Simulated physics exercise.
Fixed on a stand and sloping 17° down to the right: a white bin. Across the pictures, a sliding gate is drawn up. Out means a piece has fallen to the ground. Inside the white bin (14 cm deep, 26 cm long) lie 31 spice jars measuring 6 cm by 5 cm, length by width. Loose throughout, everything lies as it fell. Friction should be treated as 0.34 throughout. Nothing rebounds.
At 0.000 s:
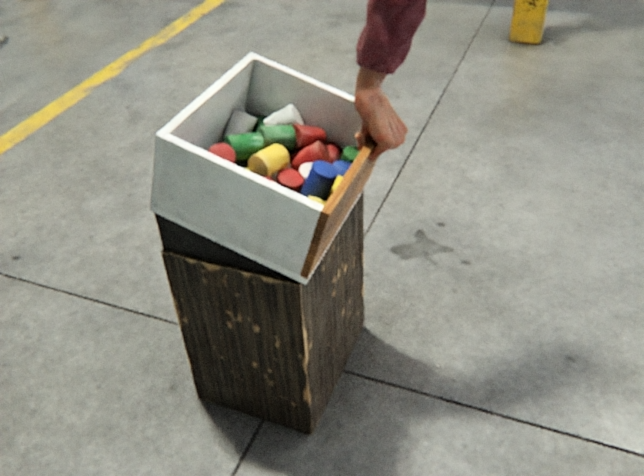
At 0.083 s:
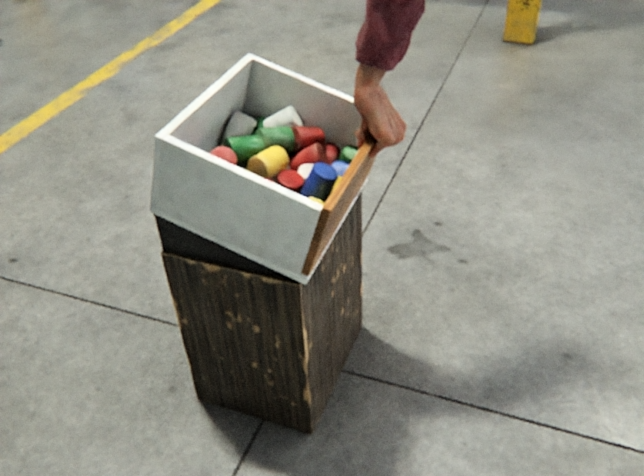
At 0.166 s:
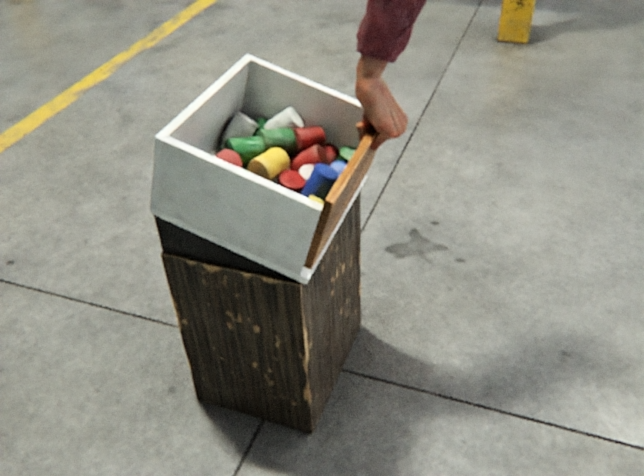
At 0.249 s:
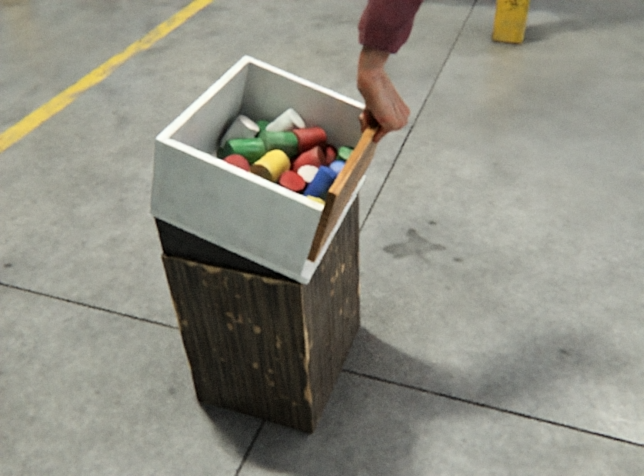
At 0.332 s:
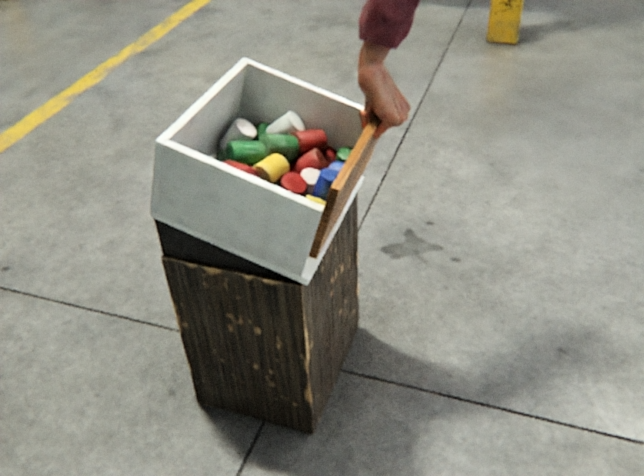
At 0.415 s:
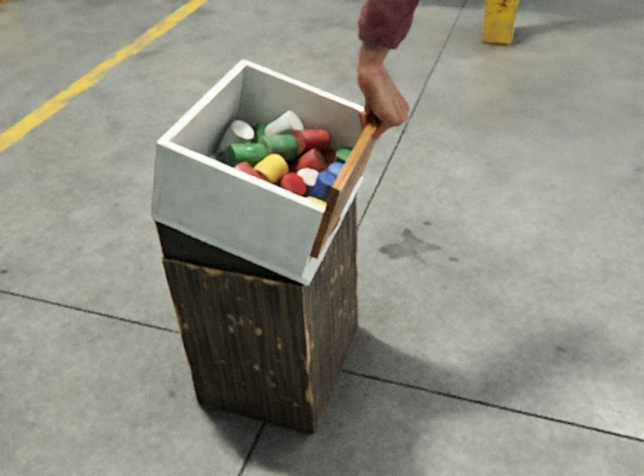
A hand in a dark red sleeve slowly raised the wooden gate on a tilted white bin atop a dark wooden block, while the colorful jars inside shifted slightly.
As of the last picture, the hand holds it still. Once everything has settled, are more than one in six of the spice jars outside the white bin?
No.
After 0.82 s, 0 of 31 out of the white bin.
After 1.33 s, 1 of 31 out of the white bin.
After 2.04 s, 2 of 31 out of the white bin.
When it is over (at 2.96 s), 2 of 31 out of the white bin. Asked share, 2 of 31, 6 per cent.
